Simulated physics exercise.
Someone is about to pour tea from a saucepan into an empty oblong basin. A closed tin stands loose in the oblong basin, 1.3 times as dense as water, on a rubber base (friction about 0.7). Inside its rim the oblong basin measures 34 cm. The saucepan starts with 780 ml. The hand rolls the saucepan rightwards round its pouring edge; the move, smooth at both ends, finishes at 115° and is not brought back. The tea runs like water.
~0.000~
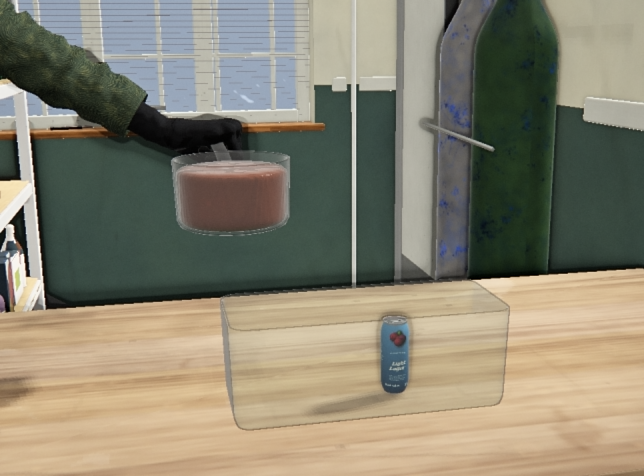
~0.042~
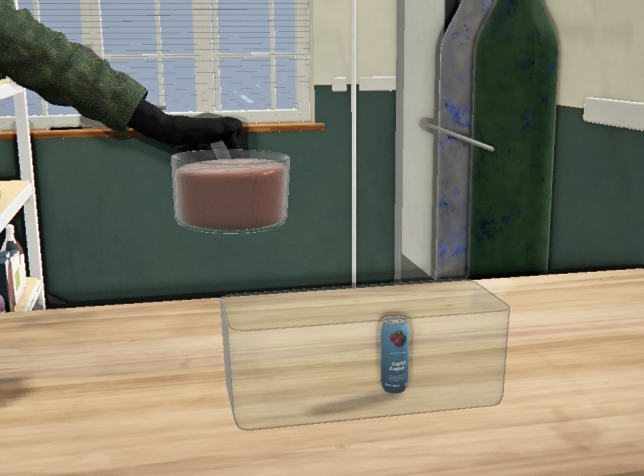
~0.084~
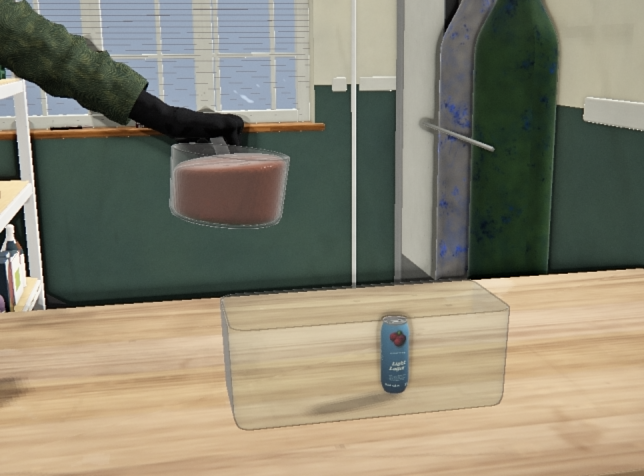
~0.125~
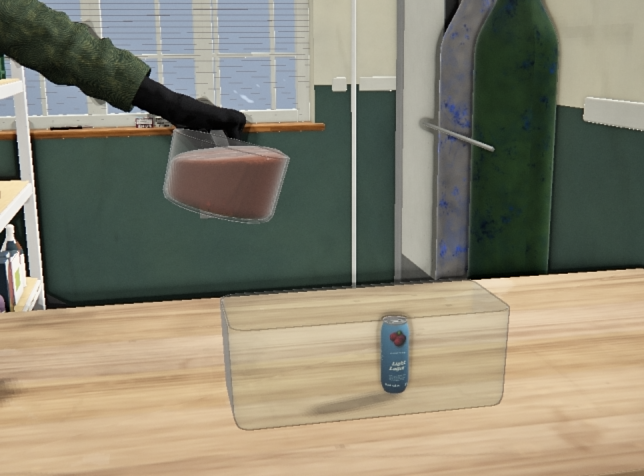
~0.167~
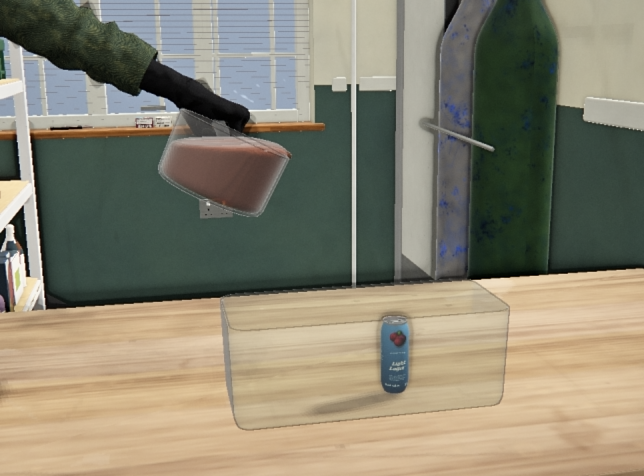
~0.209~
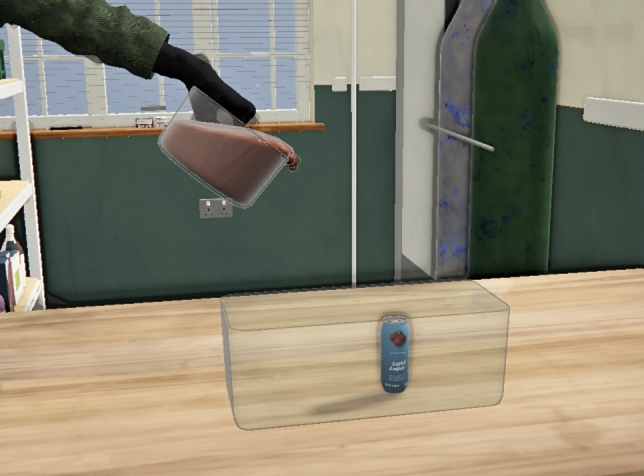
A gloved hand tilted a clear pan of reddish-brown liquid to the right, slowly and then more steeply, until some reached over its edge, above a see-through basin holding a small blue tin.
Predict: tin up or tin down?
The tin remains upright.
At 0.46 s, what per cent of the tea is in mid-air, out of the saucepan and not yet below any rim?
Near 60 in a hundred.
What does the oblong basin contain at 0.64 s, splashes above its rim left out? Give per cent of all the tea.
About 78 per cent.
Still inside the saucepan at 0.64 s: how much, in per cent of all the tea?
About 2 per cent.
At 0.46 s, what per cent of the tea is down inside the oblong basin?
Near 6 in a hundred.
After 0.46 s the tilt is 109° and 35 per cent is still to pour; the tin stands where it began.
After 0.64 s the tilt is 115° and 2 per cent is still to pour; the tin stands where it began.
After 0.82 s the tilt is 115° and 0 per cent is still to pour; the tin stands where it began.
After 1.03 s the tilt is 115° and 0 per cent is still to pour; the tin stands where it began.
In the end the tin stands where it began.
